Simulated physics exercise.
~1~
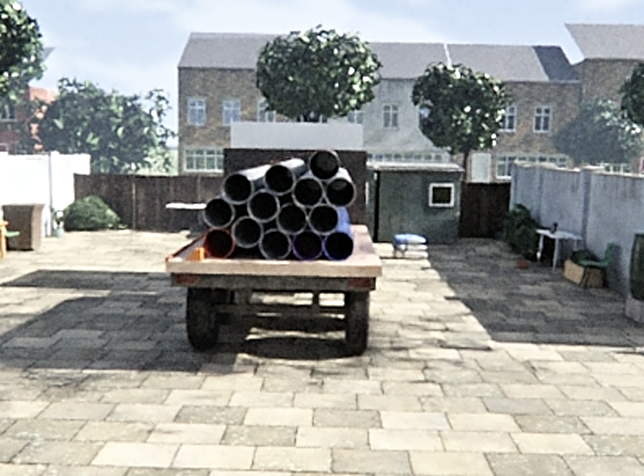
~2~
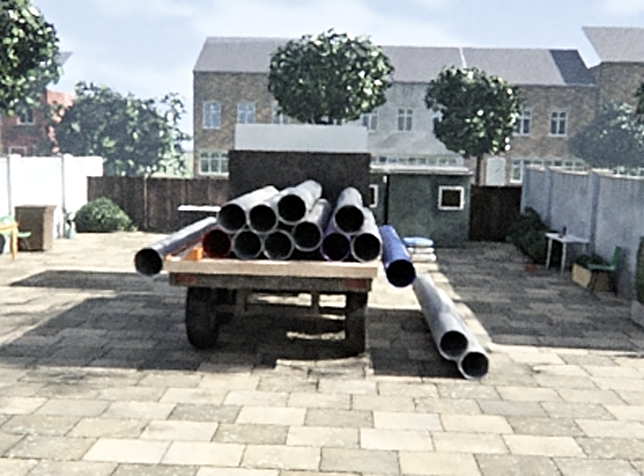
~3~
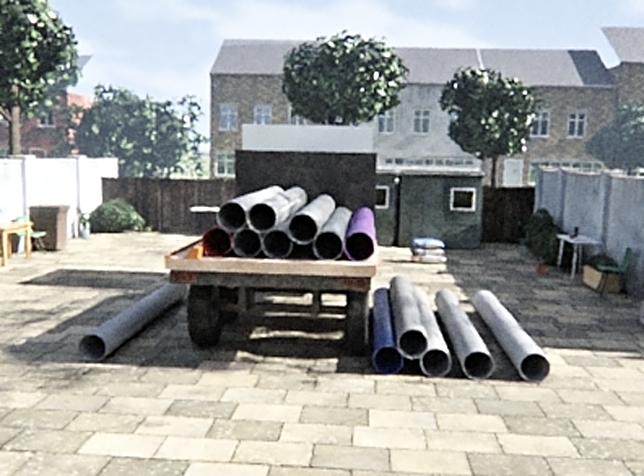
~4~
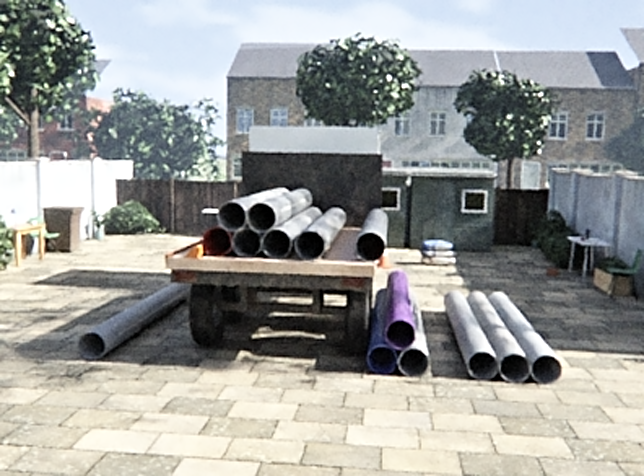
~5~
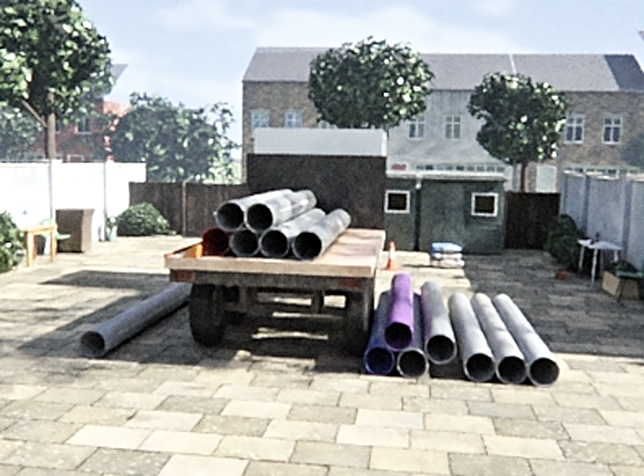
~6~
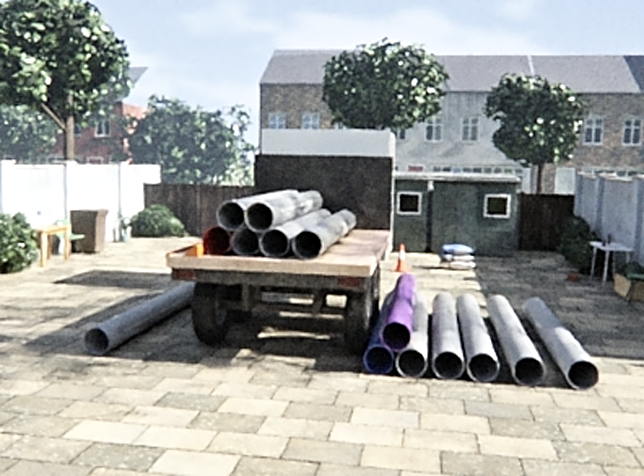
A flatbed truck stood in a paved yard with a stack of plastic pipes, which suddenly slid apart and rolled off both sides, mostly to the right. The blue and purple ones landed there among several grey ones, while a small pile stayed aboard.
